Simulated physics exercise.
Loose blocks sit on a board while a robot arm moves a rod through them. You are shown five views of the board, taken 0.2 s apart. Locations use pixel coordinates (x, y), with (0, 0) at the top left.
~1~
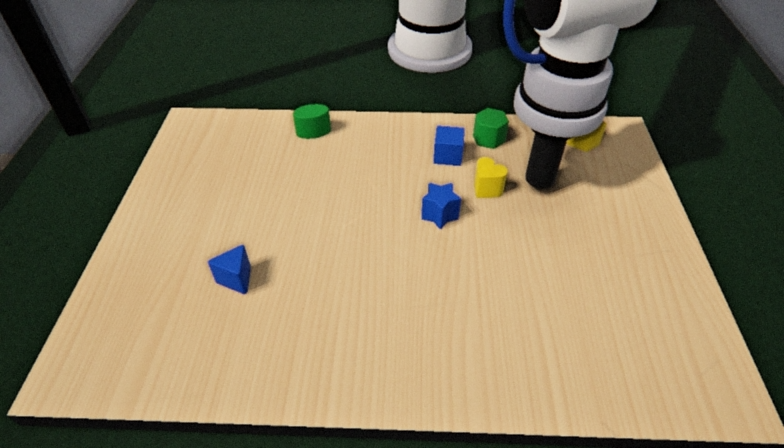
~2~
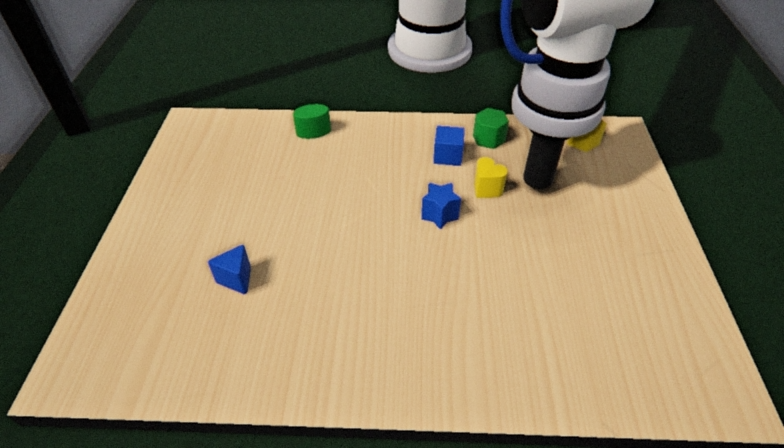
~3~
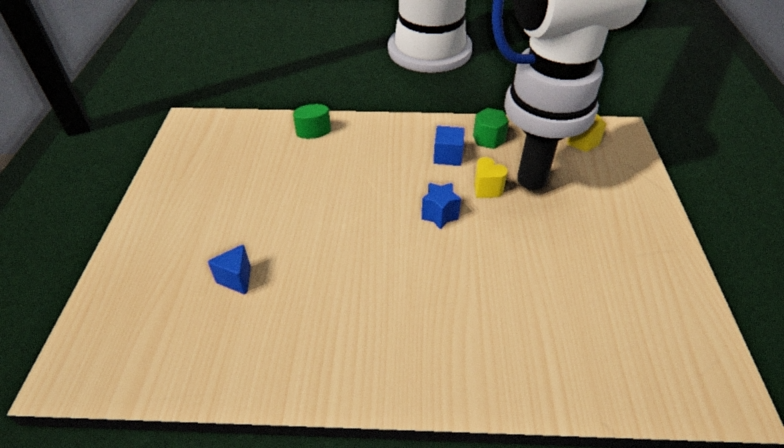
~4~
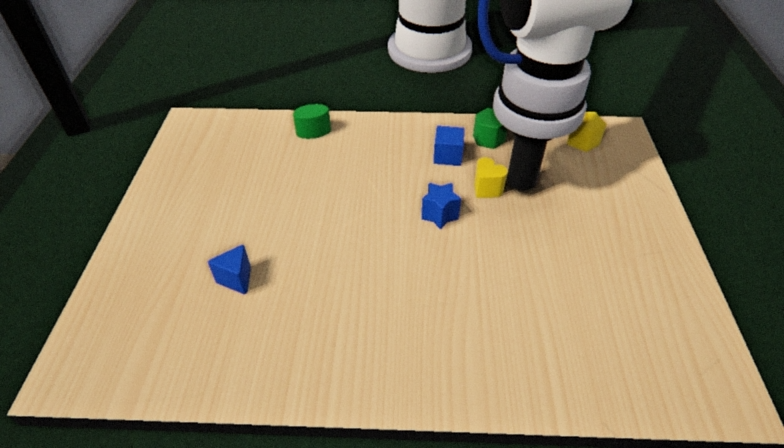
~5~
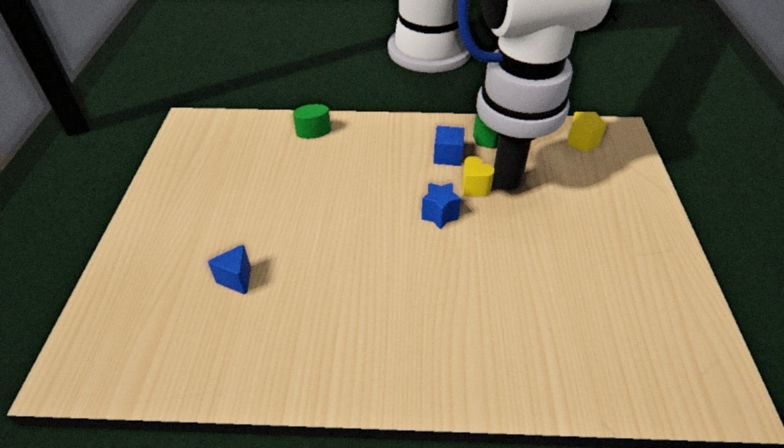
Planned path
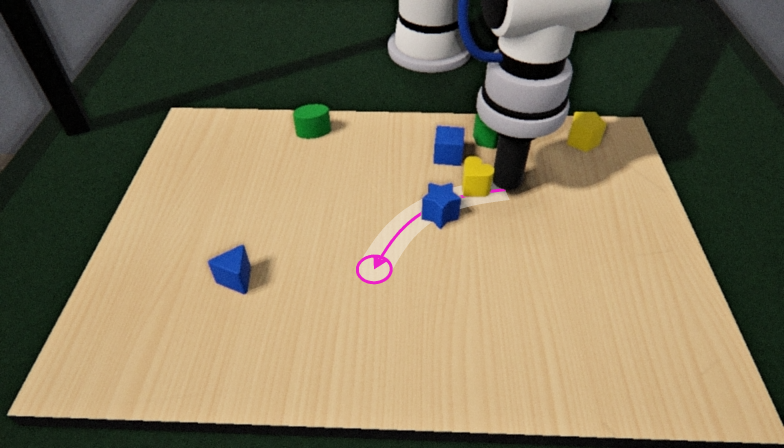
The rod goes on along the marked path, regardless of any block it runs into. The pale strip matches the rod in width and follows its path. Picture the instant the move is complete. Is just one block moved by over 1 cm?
No - that is not the case.
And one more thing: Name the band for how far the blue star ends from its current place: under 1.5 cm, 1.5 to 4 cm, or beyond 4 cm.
Upwards of 4 cm.
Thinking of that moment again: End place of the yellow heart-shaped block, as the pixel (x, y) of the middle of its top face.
Around (434, 164).
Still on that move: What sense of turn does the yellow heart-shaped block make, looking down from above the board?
The yellow heart-shaped block rotates clockwise.
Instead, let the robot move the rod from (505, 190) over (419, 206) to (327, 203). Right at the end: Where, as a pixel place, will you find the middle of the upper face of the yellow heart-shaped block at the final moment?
Just about (435, 164).
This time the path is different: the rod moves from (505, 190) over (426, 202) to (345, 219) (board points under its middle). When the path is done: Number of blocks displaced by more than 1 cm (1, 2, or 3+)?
By the end, two blocks will have moved.
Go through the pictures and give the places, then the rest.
The first frame shows lower end of the rod at (540, 180), tops of blocks, blue star at (442, 193), blue square piece at (450, 135), yellow heart-shaped block at (490, 168).
The second frame shows rod at (538, 180), blocks as before.
The third frame shows rod at (532, 181), blocks as before.
The fourth frame shows rod at (521, 182), blocks as before.
The fifth frame shows rod at (507, 181), blue star at (442, 193), blue square piece at (450, 135), yellow heart-shaped block at (477, 167).
The drawn path runs from (505, 190) through (450, 200) and (405, 227) to (374, 269).
What follows on the original path. One third of the way, rod at (450, 192); blue star at (434, 199), turned 15° anticlockwise; yellow heart-shaped block at (435, 164), turned 100° clockwise.
Two thirds of the way, rod at (405, 219); blue star at (417, 226), turned 95° anticlockwise; yellow heart-shaped block at (434, 164), turned 110° clockwise.
At the end, rod at (374, 261); blue star at (416, 238), turned 150° anticlockwise; blue square piece not moved; yellow heart-shaped block at (434, 164), turned 110° clockwise.
